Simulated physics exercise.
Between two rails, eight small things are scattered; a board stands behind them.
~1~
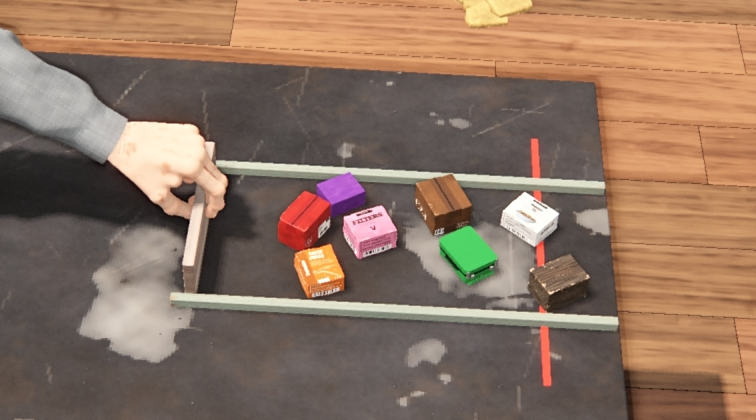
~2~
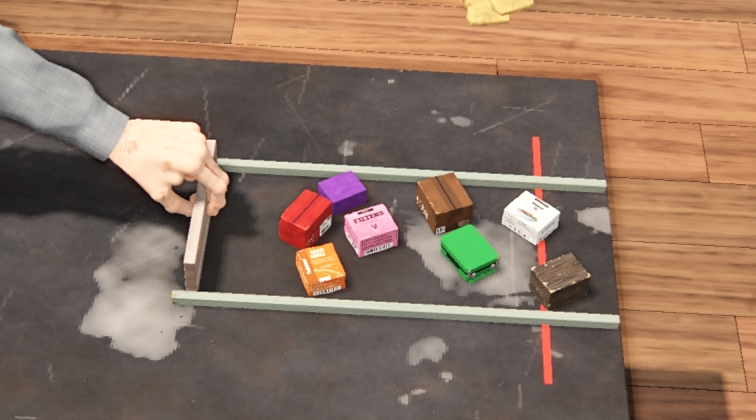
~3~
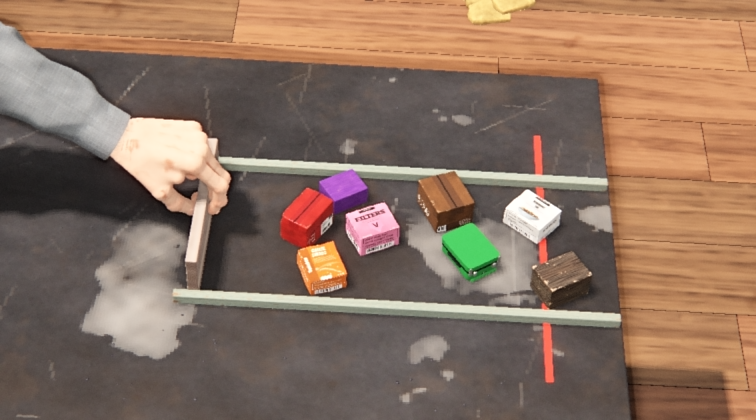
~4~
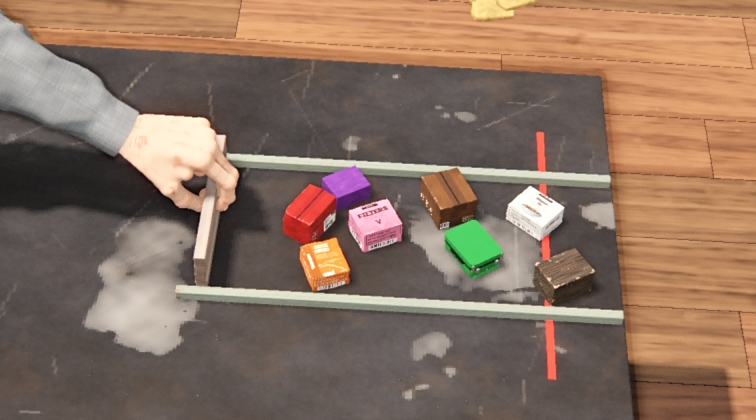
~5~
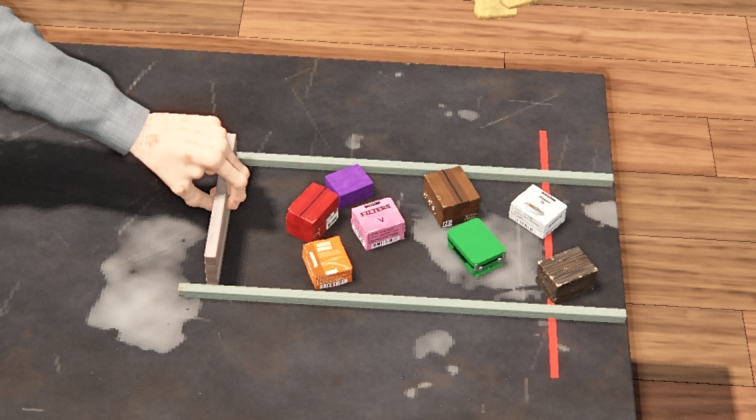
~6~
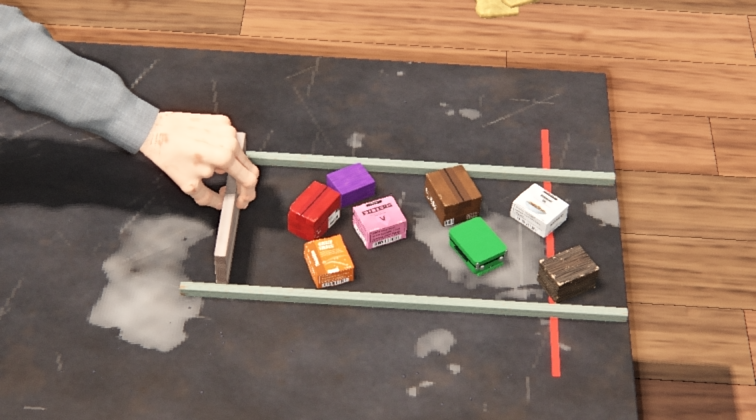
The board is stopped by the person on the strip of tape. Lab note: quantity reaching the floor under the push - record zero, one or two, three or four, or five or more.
Recorded: One or two.
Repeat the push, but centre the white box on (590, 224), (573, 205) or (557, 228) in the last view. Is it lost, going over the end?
Well, in turn it does not stay; it does not stay; it does not stay.
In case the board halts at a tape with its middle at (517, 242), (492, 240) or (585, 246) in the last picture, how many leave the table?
Try 1: 0; try 2: 0; try 3: 5.
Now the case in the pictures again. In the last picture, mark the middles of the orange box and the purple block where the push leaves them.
Near (572, 282) and (568, 199).
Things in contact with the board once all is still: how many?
3.
A little later, none off yet; black block at rest near (568, 274); white box at rest near (539, 211); green case at rest near (477, 247).
Next, none off yet; black block at rest near (568, 274); white box at rest near (539, 211); green case shifted about its own width near (514, 253).
Later still, none off yet; black block moving near (575, 282); white box shifted about its own width near (605, 217); green case shifted well along near (566, 257).
When it is over, the number that fall off is one or two; down, white box.
